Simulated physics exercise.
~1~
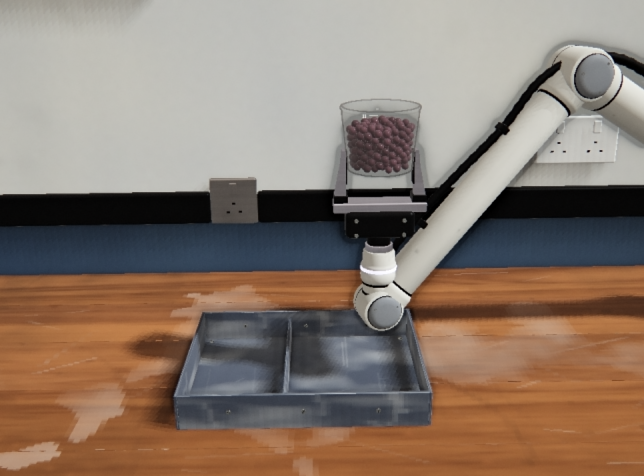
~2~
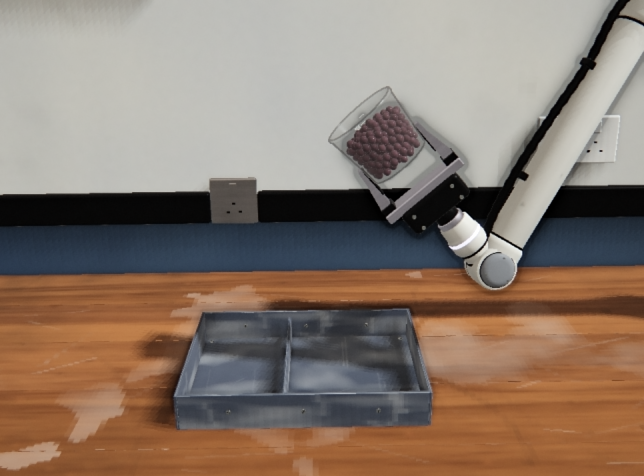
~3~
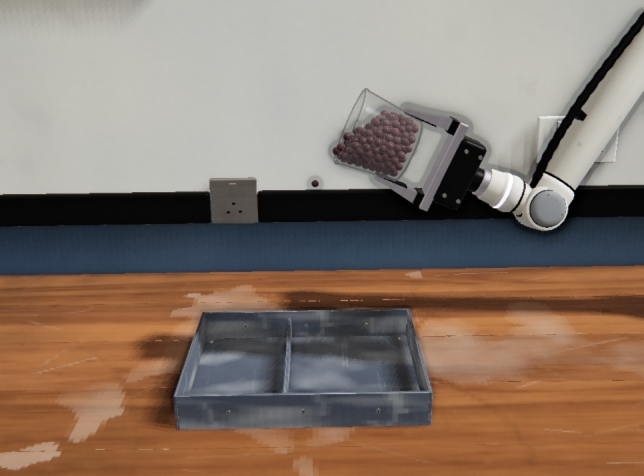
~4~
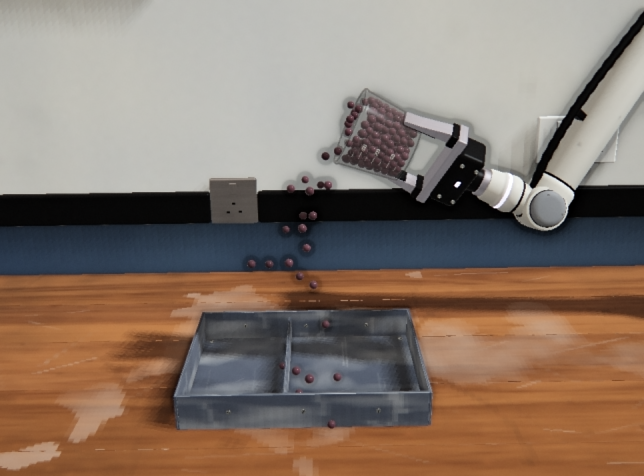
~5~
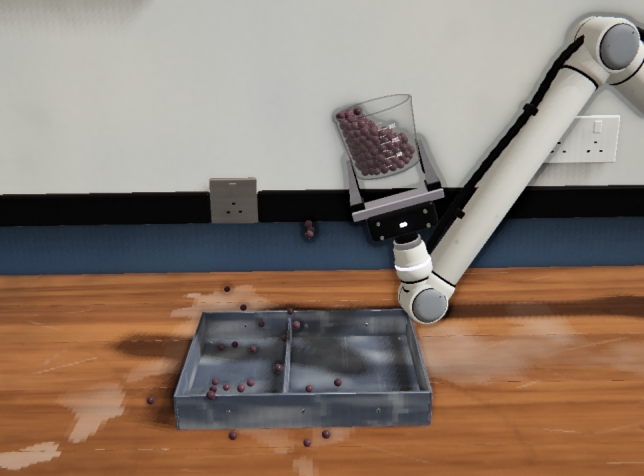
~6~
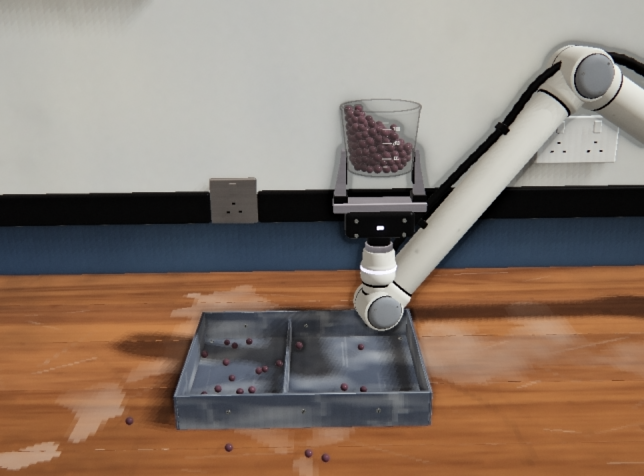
On a wooden table against a pale wall, a robot arm tipped a clear tumbler of dark reddish beads leftward over a divided grey tray, spilling some into both sections and onto the table, then stood it upright, still mostly full.
